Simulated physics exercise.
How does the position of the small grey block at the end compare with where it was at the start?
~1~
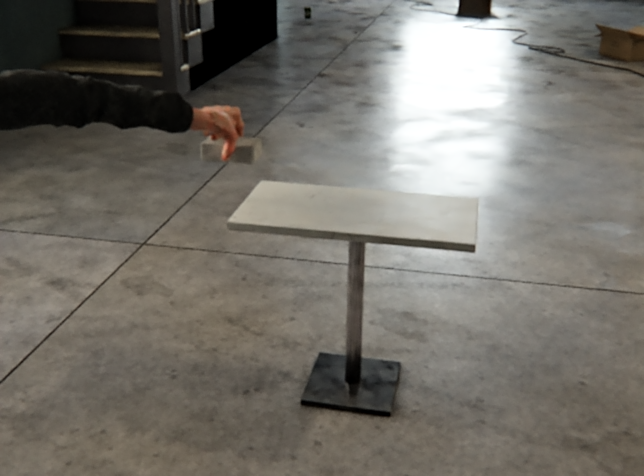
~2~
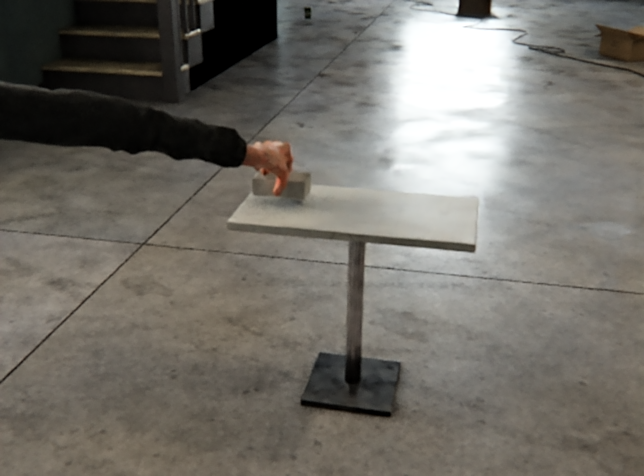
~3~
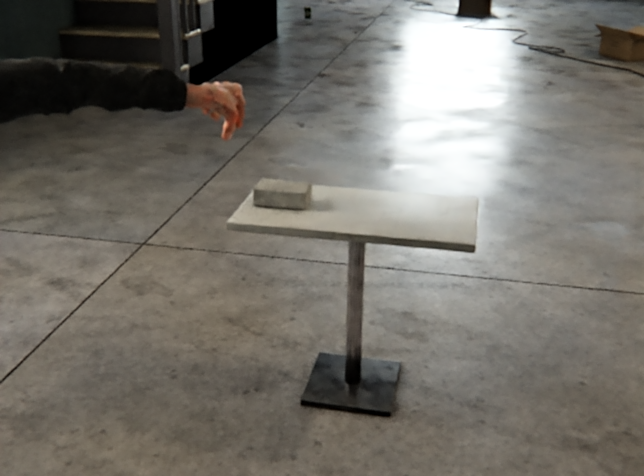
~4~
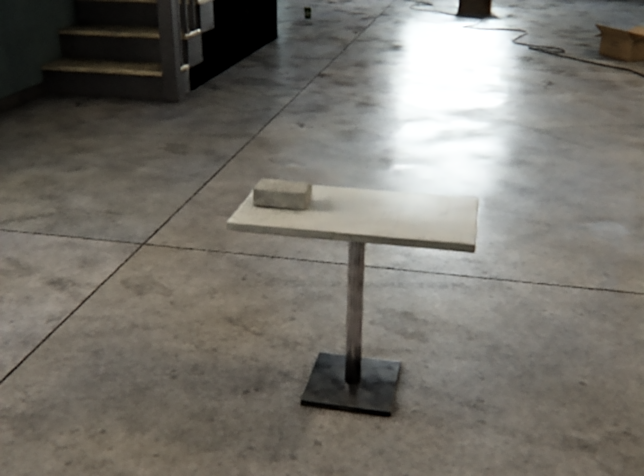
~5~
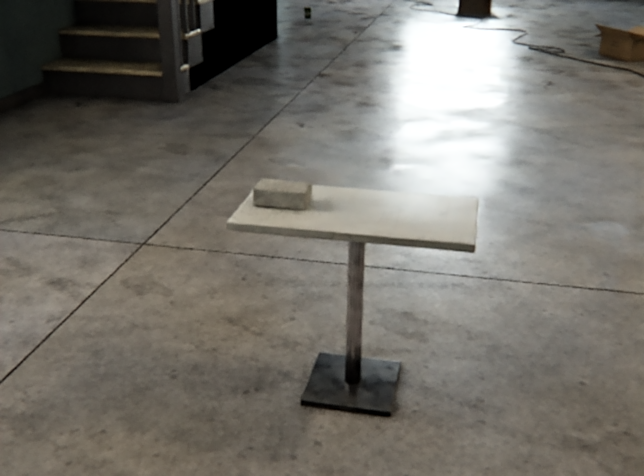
At the start it is held in the hand in the air, up and to the left of the table. By the end it is lower and further right, resting on the left end of the tabletop.
